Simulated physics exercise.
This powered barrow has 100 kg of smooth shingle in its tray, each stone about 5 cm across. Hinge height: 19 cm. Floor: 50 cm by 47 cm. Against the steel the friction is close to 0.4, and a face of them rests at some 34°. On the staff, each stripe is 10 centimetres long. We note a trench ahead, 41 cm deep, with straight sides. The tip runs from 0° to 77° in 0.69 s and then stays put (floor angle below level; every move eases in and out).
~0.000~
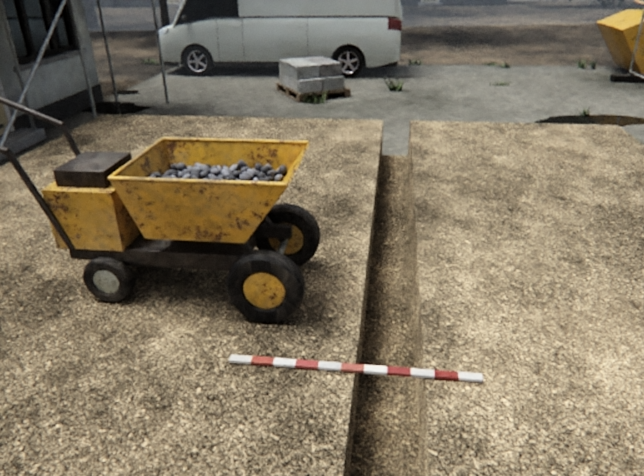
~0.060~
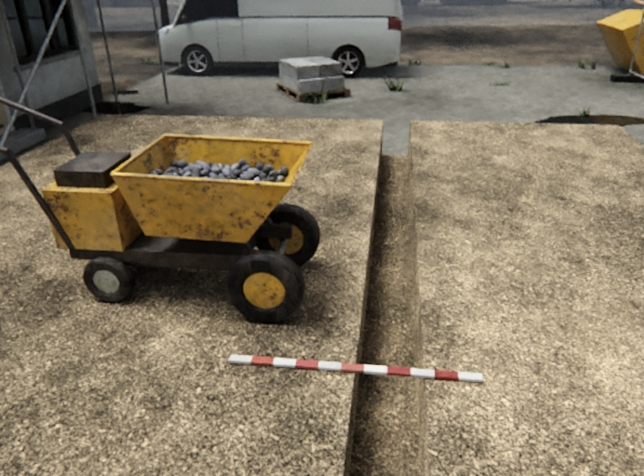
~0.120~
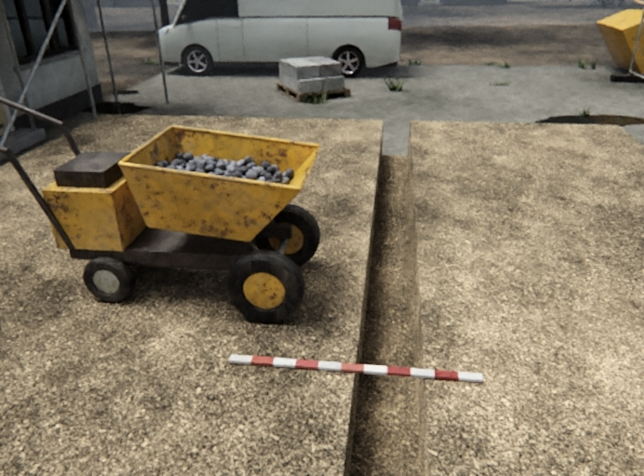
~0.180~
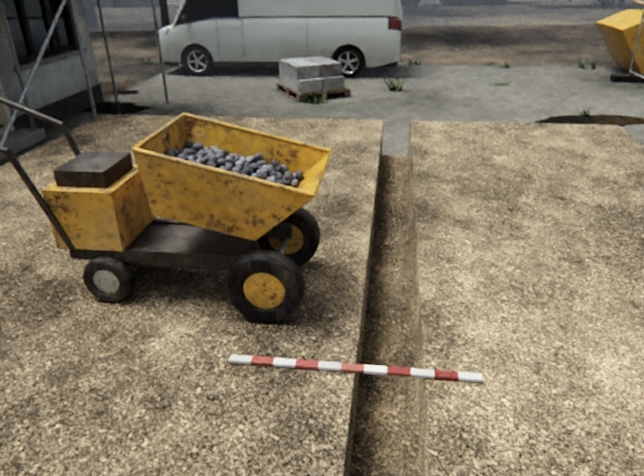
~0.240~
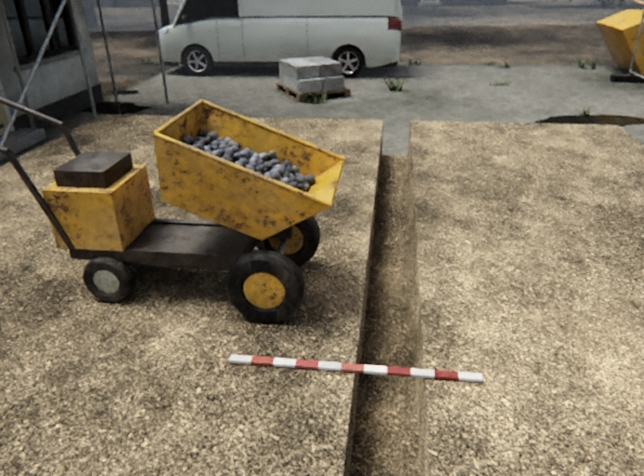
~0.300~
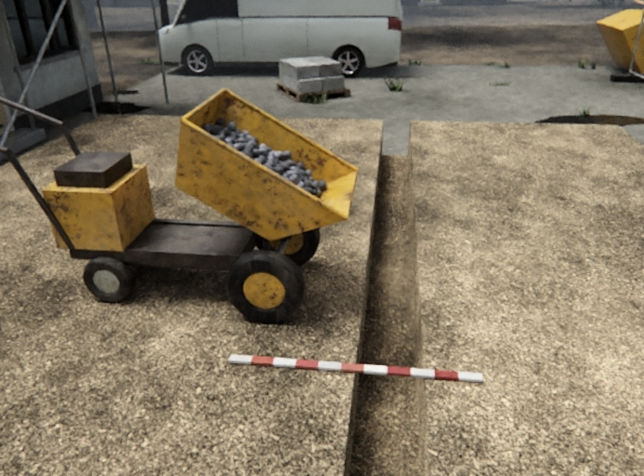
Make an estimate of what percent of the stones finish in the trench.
About 36 percent.
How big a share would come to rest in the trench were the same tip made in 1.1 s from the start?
It would come to roughly 45 per cent.
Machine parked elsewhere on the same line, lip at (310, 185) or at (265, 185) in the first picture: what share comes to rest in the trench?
First place: Near 15%; second place: Near 65%.
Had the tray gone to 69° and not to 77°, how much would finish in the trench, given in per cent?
Roughly 40 per cent would end in the trench.
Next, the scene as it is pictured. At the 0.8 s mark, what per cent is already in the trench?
Roughly 15% by that time.
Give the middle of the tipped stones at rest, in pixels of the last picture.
Their middle ends up near (453, 298).
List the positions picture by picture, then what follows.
The tray is at 0°, its lip at (287, 185); the top of the load is at (207, 173), in the first picture.
The tray is at 2°, its lip at (291, 186); the top of the load is at (200, 170); the stones move at 0.4 m/s on average, in the second picture.
Lip at (301, 189), floor tilted 6°, highest stones at (198, 164); the stones move at 0.8 m/s on average, in the third picture.
Lip at (315, 196), floor tilted 13°, highest stones at (195, 153); the stones move at 1.1 m/s on average, in the fourth picture.
Lip at (331, 205), floor tilted 21°, highest stones at (201, 141); the stones move at 1.3 m/s on average, in the fifth picture.
The tray is at 31°, its lip at (348, 219); the top of the load is at (220, 130); the stones move at 1.4 m/s on average, in the sixth picture.
After 0.5 s the floor is at 65°; 100 % in the tray; the foremost stones are at (365, 242).
After 0.8 s the floor is at 77°; 64 % in the tray, 14 % in the trench, 22 % past the trench; the foremost stones are at (459, 305).
After 1.1 s the floor is at 77°; 8 % in the tray, 29 % in the trench, 64 % past the trench; the foremost stones are past the picture's edge.
After 3.1 s the floor is at 77°; 0 % in the tray, 36 % in the trench, 64 % past the trench; the foremost stones are past the picture's edge.
